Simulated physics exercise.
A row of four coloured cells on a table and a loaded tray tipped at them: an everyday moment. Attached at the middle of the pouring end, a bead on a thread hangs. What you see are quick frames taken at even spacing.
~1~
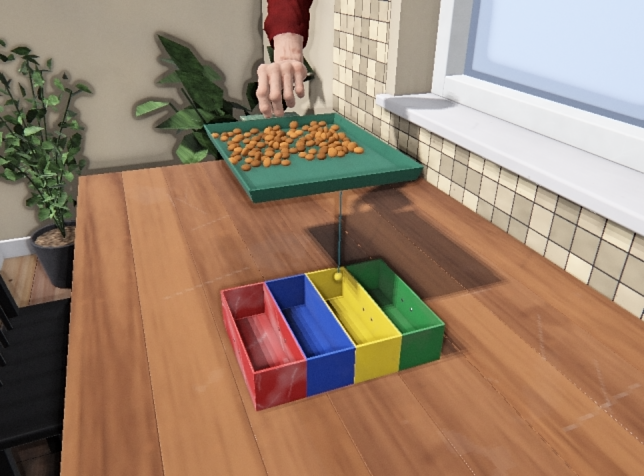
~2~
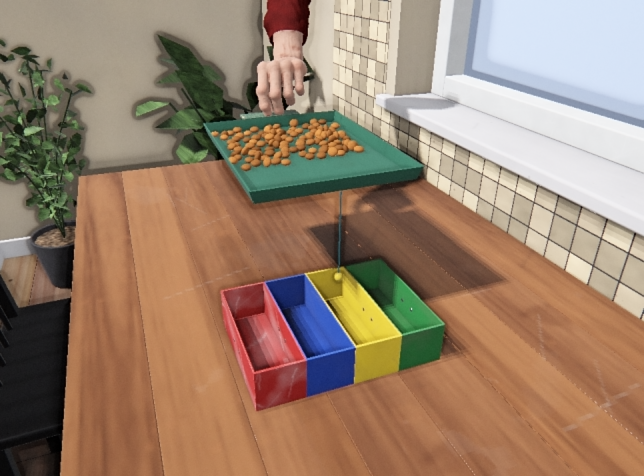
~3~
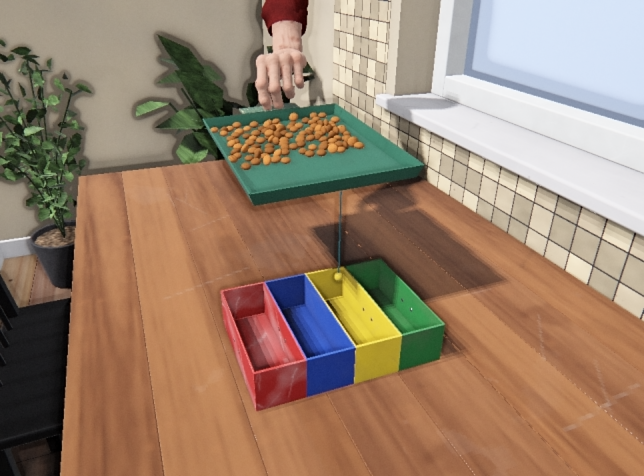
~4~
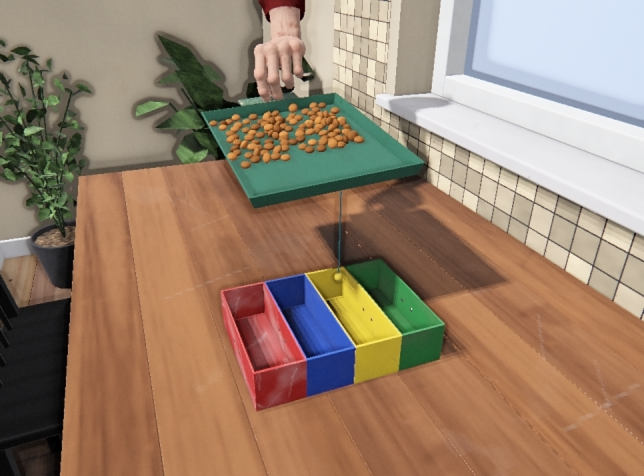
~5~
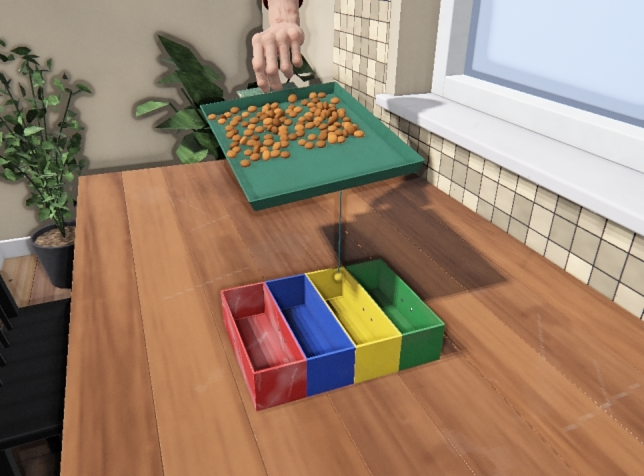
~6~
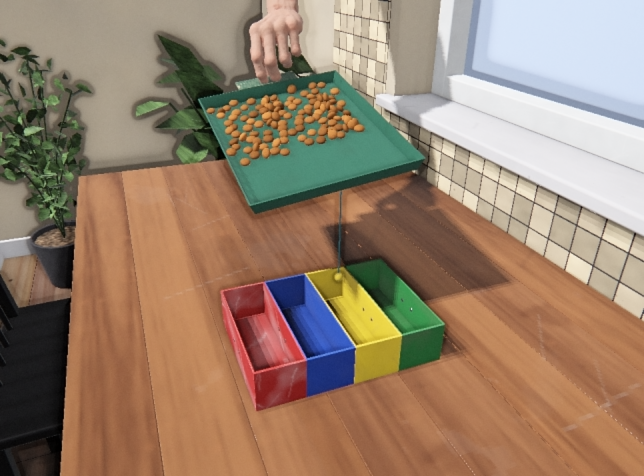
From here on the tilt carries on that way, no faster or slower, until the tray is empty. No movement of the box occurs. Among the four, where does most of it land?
Mostly in the red cell.
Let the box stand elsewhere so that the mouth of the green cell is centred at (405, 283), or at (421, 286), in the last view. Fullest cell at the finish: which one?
First: Red. Second: That red cell.
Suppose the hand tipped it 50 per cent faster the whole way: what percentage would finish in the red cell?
Estimate: Some 70 %.
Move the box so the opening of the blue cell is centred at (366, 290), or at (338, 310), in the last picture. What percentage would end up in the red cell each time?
Trial 1 around 10 percent, trial 2 around 50 percent.
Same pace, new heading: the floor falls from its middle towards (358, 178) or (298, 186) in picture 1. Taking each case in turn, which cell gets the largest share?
Try 1 - the green cell / try 2 - the red cell.
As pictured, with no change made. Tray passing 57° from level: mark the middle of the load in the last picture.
Its middle sits at about pixel (270, 197).
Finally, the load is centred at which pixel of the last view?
I'd mark it at roughly (266, 341).
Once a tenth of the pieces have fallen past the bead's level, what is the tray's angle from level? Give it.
About 65° of tilt.
Just after the last frame, tray tipped steeply; the larger part on the tray; just a few in the red cell; about a tenth falling or outside the box.
A moment on, tray tipped right over; roughly a quarter on the tray; roughly half in the red cell; about a tenth in the blue cell; just a few in the yellow cell; about a tenth falling or outside the box.
Further on, tray tipped past a quarter turn; roughly two thirds in the red cell; roughly a quarter in the blue cell; just a few in the yellow cell; just a few falling or outside the box.
When it is over, tray tipped past a quarter turn; roughly two thirds in the red cell; roughly a quarter in the blue cell; just a few in the yellow cell; not one in the green cell; just a few outside the box.
